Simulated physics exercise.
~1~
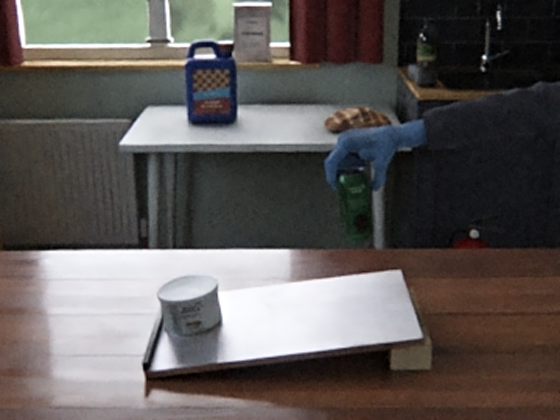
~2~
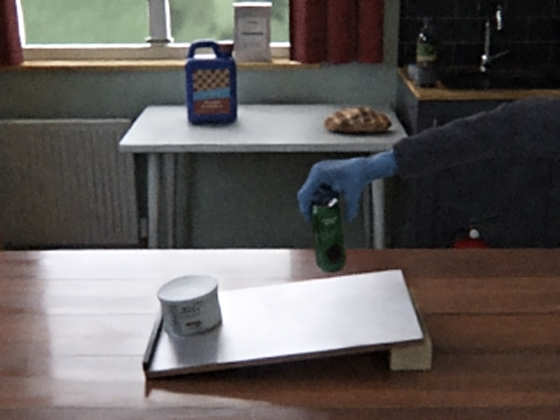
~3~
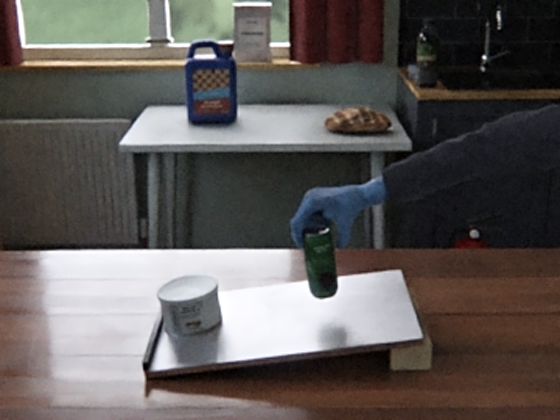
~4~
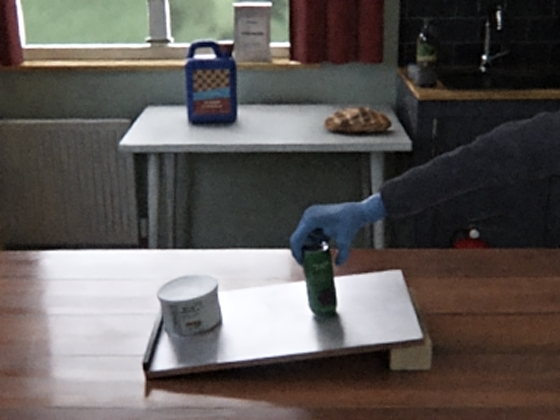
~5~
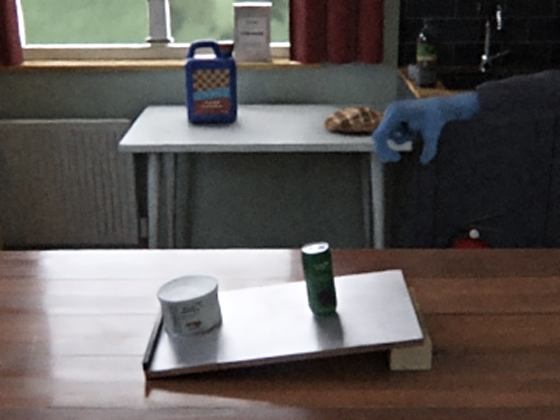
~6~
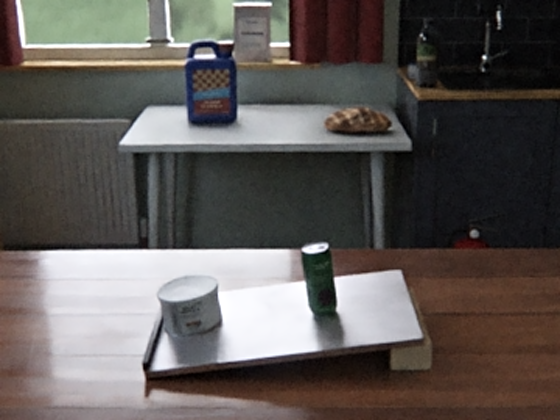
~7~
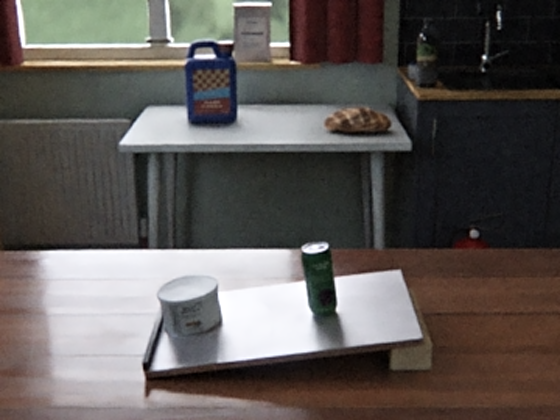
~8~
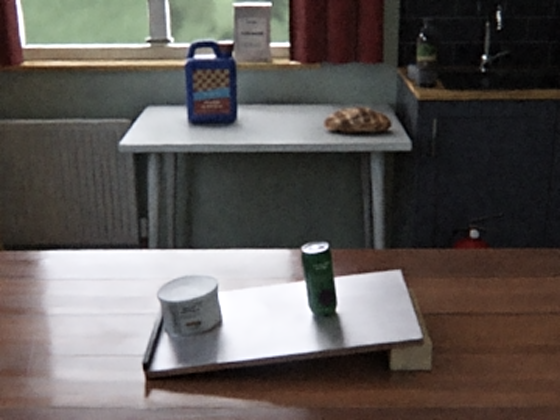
A blue-gloved hand lowered a green can onto a tilted silvery board on a wooden table, to the right of a white tub, then let go and drew away. The can stayed standing where it was placed, and the tub stayed put too.
